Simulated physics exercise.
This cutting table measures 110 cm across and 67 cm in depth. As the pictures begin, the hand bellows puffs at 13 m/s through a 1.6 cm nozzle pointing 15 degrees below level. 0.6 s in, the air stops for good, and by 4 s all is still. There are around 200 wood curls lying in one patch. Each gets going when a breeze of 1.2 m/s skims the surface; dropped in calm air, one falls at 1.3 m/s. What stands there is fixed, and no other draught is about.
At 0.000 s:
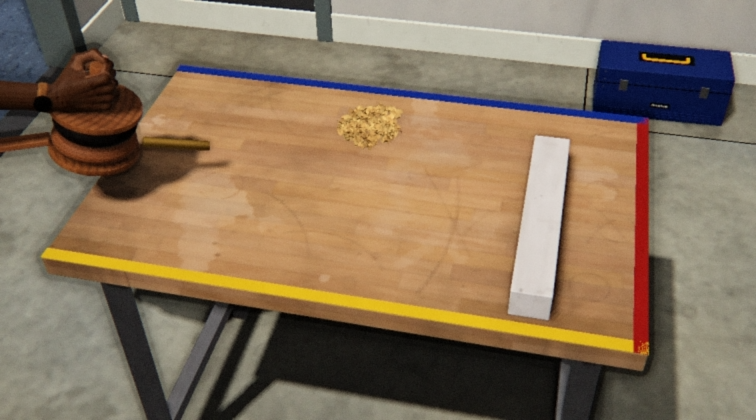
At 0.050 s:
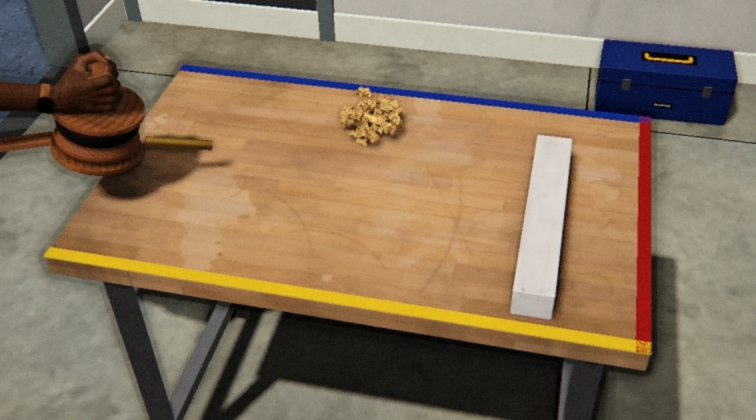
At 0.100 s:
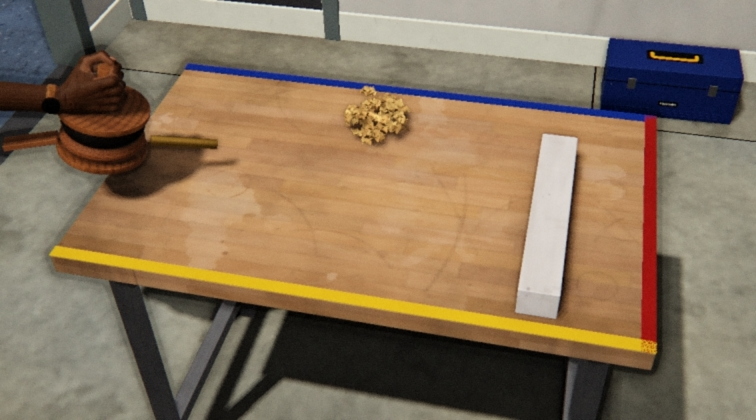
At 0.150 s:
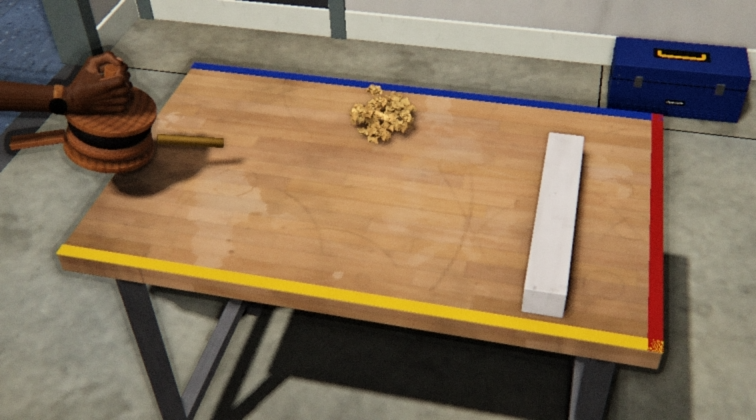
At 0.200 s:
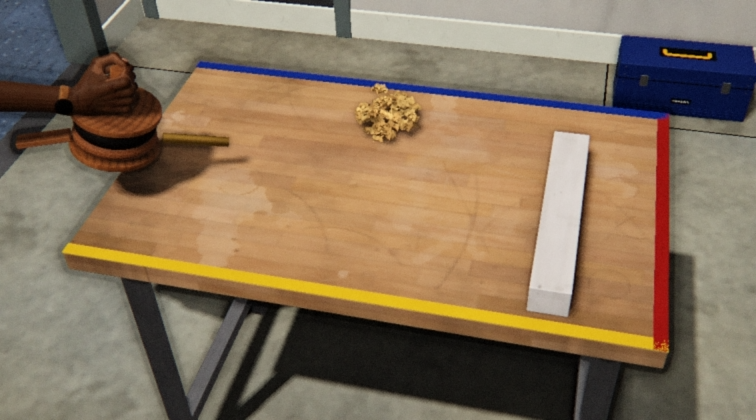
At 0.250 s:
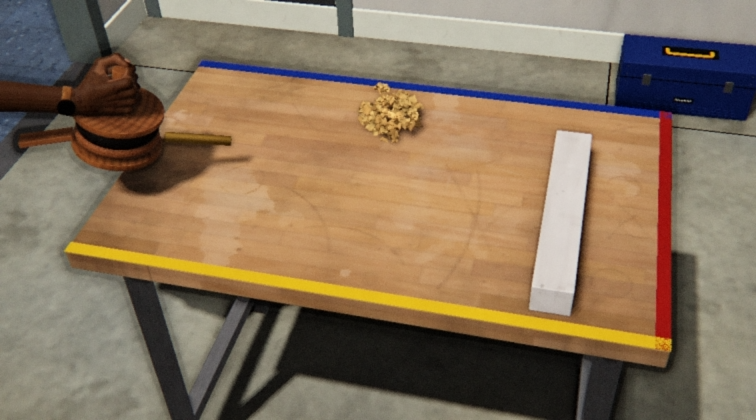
The clip opens on a wooden table with coloured edges, where a fist rests on round hand bellows at the left, facing a small patch of pale wood curls and a white plank. The view drifts slightly, shifting everything a little rightward, while the curls stay in place on the tabletop through the end.
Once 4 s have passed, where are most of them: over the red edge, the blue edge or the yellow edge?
Over the blue edge.
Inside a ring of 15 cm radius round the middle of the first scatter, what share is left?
Some 15 per cent.
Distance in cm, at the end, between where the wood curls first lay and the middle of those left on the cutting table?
Roughly 10 centimetres.
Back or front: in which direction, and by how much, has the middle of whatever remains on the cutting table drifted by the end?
It drifted backwards, around 10 cm in all.
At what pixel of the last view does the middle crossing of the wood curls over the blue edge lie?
(503, 94).
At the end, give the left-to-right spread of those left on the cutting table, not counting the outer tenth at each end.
Around 10 centimetres from left to right.
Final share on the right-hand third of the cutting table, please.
Some 0 per cent.
After 0.8 s, 33 % are still on the top, 0 % are over the red edge, 0 % over the yellow edge and 66 % over the blue edge; the middle of those left on the top is near (436, 94).
After 1.3 s, 20 % are still on the top, 3 % are over the red edge, 0 % over the yellow edge and 77 % over the blue edge; the middle of those left on the top is near (418, 97).
After 2.2 s, 20 % are still on the top, 3 % are over the red edge, 0 % over the yellow edge and 77 % over the blue edge; the middle of those left on the top is near (418, 97).
After 4.0 s, at the end, 3 % are over the red edge, 0 % over the yellow edge and 77 % over the blue edge; the middle of those left on the top is near (418, 97).
